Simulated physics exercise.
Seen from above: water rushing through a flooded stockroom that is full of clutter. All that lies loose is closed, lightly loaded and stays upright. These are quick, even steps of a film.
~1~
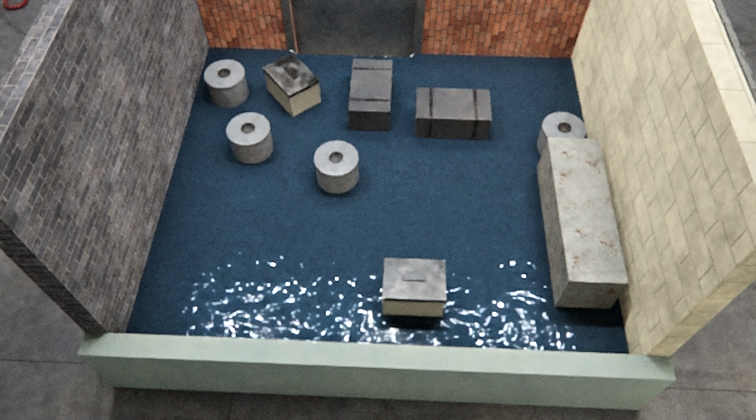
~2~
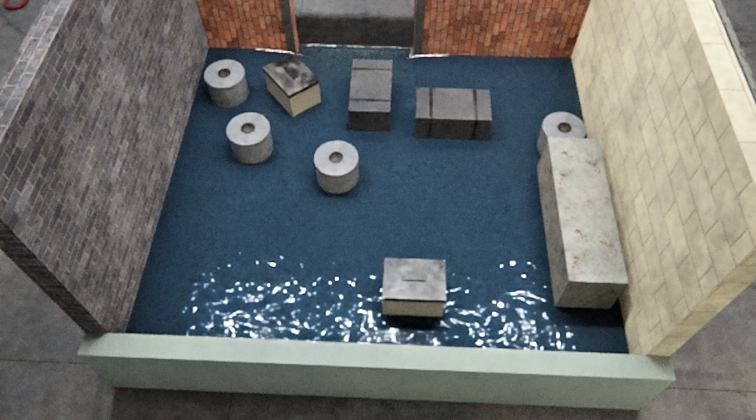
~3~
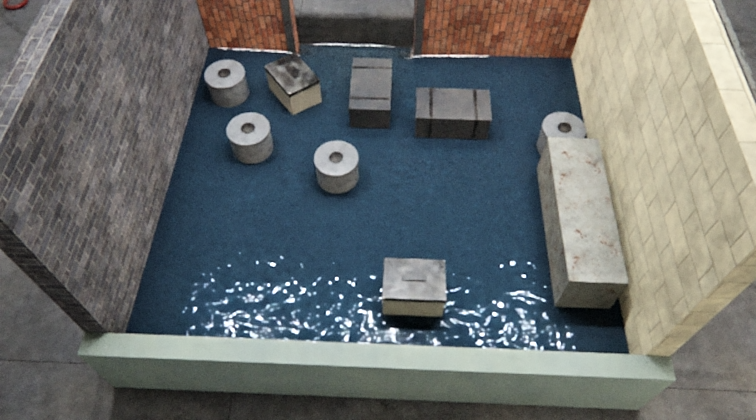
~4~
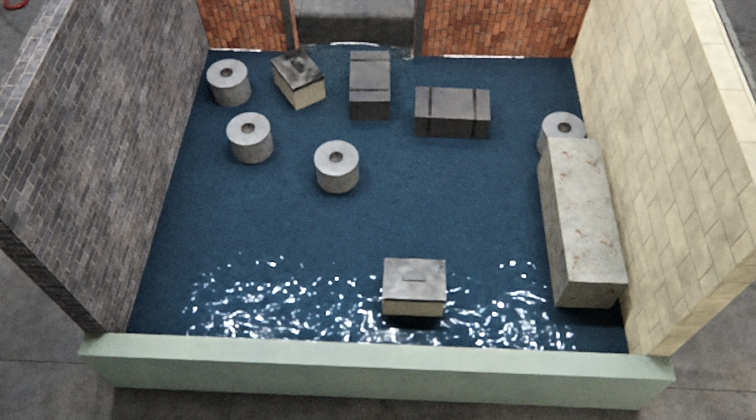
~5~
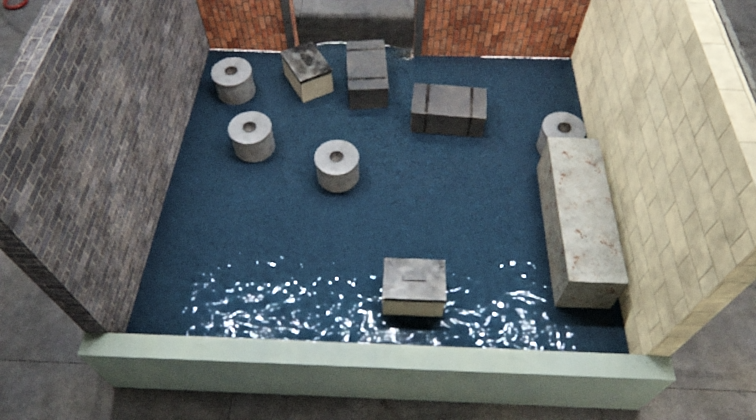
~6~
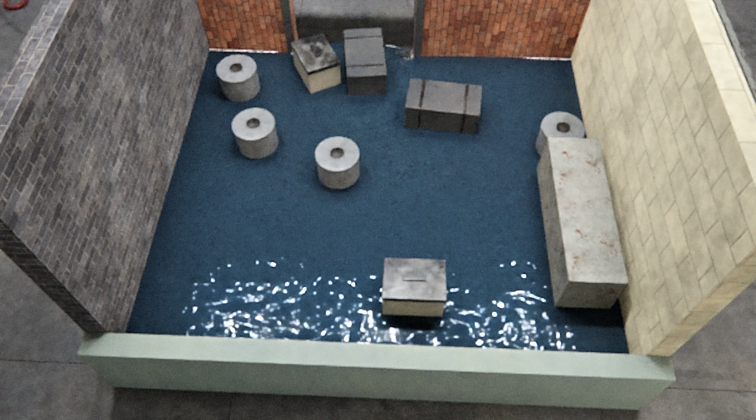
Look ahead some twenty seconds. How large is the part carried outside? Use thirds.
That comes to two thirds or above.
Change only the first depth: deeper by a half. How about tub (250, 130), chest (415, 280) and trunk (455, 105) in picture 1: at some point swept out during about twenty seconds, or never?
As listed: Yes, stays, through.
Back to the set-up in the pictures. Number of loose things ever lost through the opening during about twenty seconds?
I count 6.
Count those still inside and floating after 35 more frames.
The number is 2.
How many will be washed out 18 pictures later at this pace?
It comes to 6.
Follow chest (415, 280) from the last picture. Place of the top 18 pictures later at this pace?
At about (402, 248).
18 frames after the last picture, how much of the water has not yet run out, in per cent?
About 70 per cent.
A moment on, 2 of 8 are out; 6 afloat.
Next, 6 of 8 are out; 2 afloat.
Later, 6 of 8 are out; 2 afloat.
In the end, 6 of 8 are out; 2 afloat.
